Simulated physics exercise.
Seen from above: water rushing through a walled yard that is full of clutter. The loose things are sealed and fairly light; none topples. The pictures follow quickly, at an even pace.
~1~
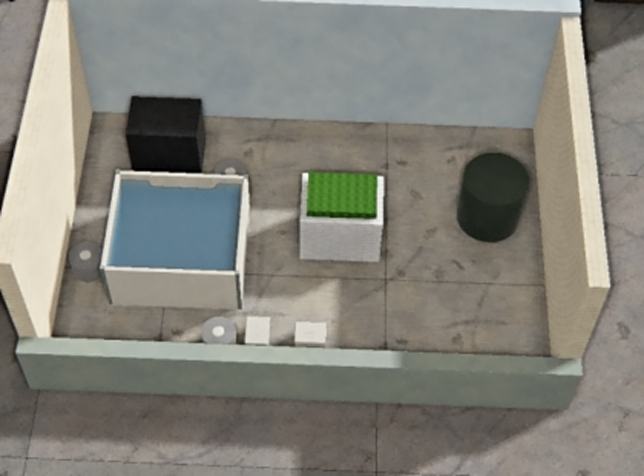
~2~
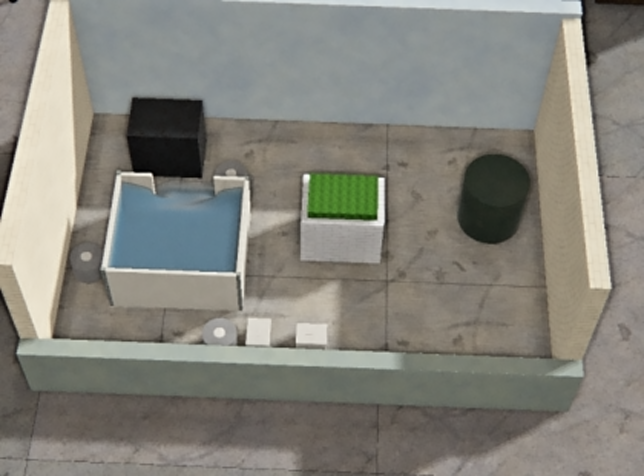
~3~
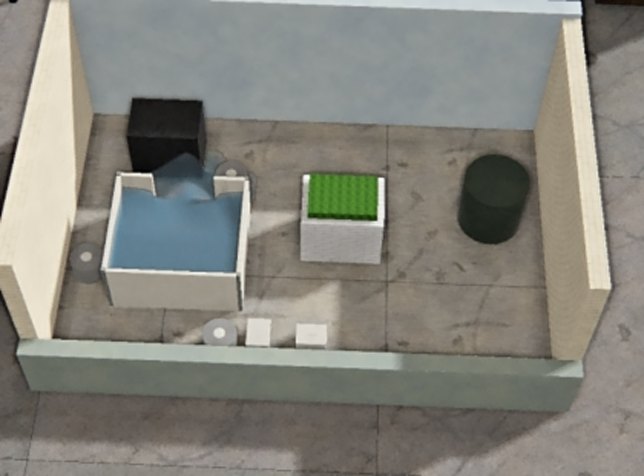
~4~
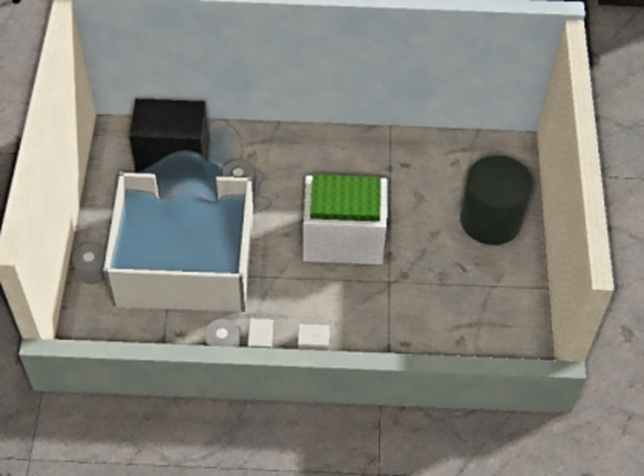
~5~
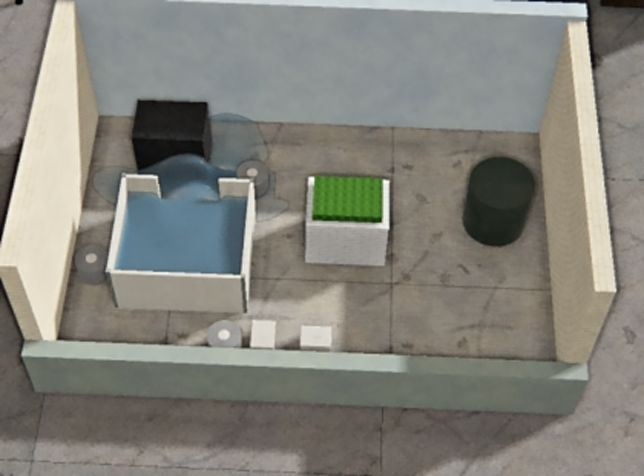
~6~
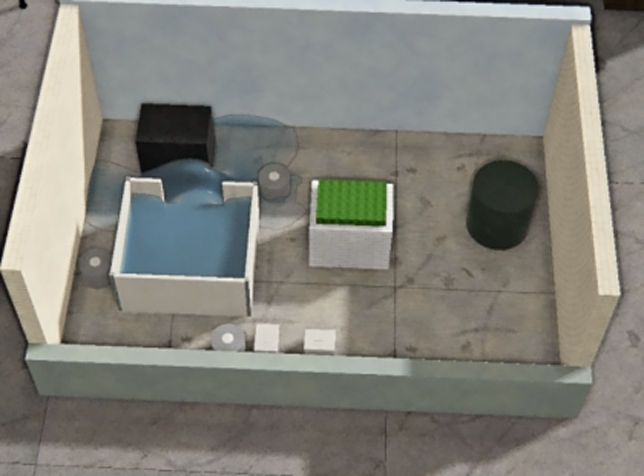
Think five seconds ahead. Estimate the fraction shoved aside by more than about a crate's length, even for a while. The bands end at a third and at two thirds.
It is between one and two thirds.
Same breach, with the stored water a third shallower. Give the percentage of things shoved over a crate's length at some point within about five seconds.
About 40 per cent.
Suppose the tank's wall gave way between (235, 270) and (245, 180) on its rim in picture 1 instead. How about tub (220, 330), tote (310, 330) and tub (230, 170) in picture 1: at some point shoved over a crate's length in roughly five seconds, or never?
In turn: Less than that, moved that far, not that far.
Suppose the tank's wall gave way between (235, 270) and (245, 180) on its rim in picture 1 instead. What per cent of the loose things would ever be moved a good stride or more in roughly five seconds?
About 20 per cent.
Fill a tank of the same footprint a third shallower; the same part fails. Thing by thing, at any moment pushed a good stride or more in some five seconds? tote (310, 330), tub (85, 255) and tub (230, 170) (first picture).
In turn: No, yes, that far or more.
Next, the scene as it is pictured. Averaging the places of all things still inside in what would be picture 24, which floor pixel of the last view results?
Near (277, 312).
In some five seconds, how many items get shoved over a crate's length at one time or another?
That makes 2.
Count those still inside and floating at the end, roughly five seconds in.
That makes 1.
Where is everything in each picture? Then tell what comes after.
A tub at (230, 172), on the bottom; a tub at (85, 255), on the bottom; 0 of 5 have shifted, in the first picture.
A tub at (231, 173) rests on the ground; a tub at (86, 257) rests on the ground; 0 of 5 have shifted, in the second picture.
A tub at (231, 174) rests on the ground; a tub at (86, 257) rests on the ground; 0 of 5 have shifted, in the third picture.
A tub at (238, 173), on the bottom, close to its start; a tub at (89, 257) rests on the ground; 1 of 5 have shifted, in the fourth picture.
A tub at (252, 173) rests on the ground, close to its start; a tub at (91, 258), on the bottom; 1 of 5 have shifted, in the fifth picture.
A tub at (274, 176) rests on the ground, a stride from its start; a tub at (95, 262), on the bottom; 1 of 5 have shifted, in the sixth picture.
A moment on, 1 of 5 are well off their spots; 0 afloat.
Next, 2 of 5 are well off their spots; 0 afloat.
Later, 2 of 5 are well off their spots; 0 afloat.
In the end, 2 of 5 are well off their spots, and 2 have been at some point; 1 afloat.
